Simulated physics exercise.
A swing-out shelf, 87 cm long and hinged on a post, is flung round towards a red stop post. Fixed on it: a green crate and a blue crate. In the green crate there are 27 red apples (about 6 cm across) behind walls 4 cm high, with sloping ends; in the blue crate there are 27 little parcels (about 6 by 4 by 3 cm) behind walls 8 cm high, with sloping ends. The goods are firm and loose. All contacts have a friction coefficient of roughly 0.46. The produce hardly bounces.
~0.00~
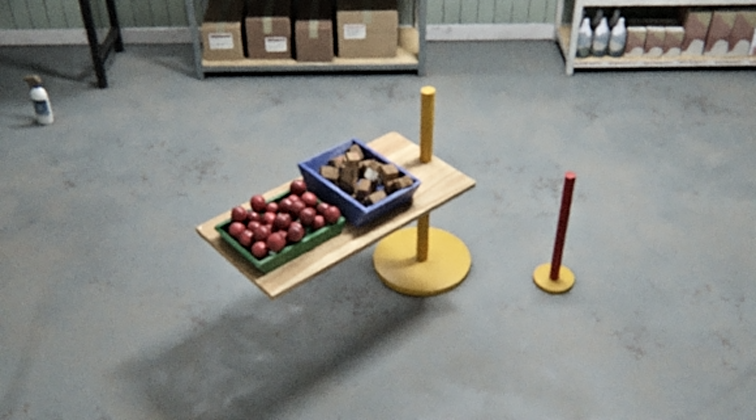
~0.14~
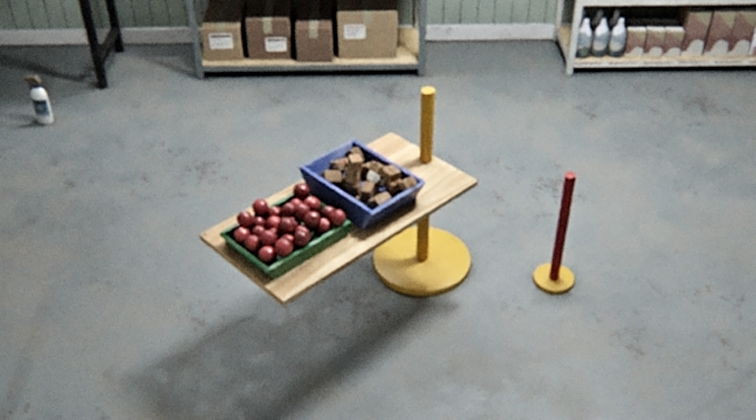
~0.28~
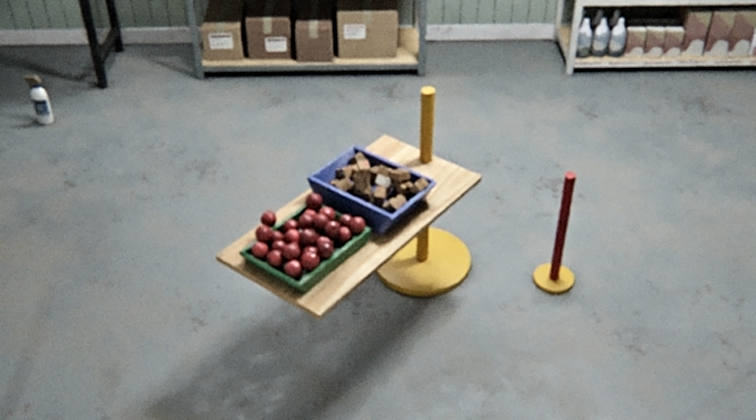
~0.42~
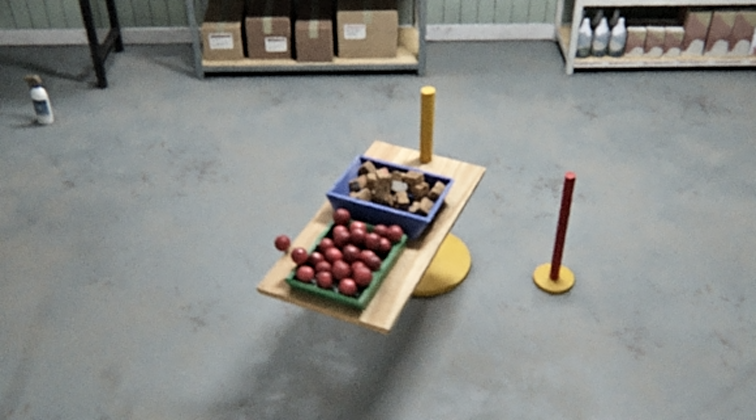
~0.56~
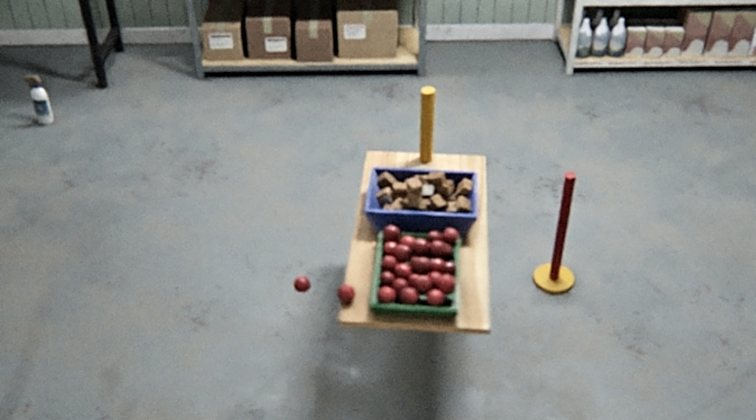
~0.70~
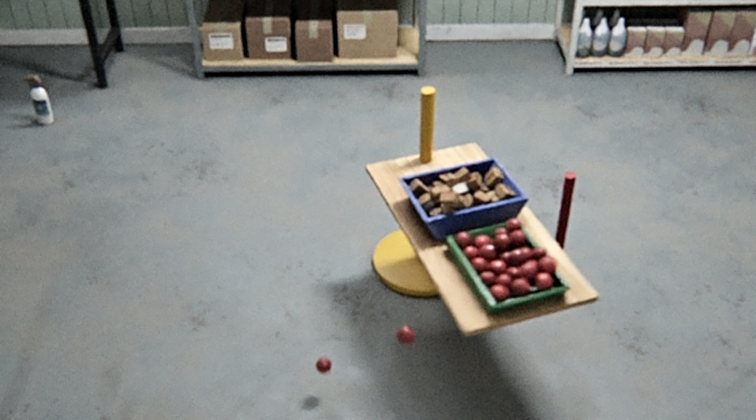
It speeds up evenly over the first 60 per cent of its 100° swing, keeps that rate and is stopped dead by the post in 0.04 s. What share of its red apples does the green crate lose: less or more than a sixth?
It sheds more than a sixth of them.
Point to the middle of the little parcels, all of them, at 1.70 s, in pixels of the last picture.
Near (510, 183).
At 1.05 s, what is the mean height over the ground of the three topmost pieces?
About 66 cm.
After 0.85 s, it reaches the stop.
After 0.93 s, green crate 22 in, 5 out and blue crate 27 in, 0 out.
After 1.05 s, green crate 16 in, 11 out and blue crate 27 in, 0 out.
After 1.27 s, green crate 16 in, 11 out and blue crate 27 in, 0 out.
When it is over (at 1.70 s), green crate 16 in, 11 out and blue crate 27 in, 0 out. Asked share, 11 of 27, 41 per cent.
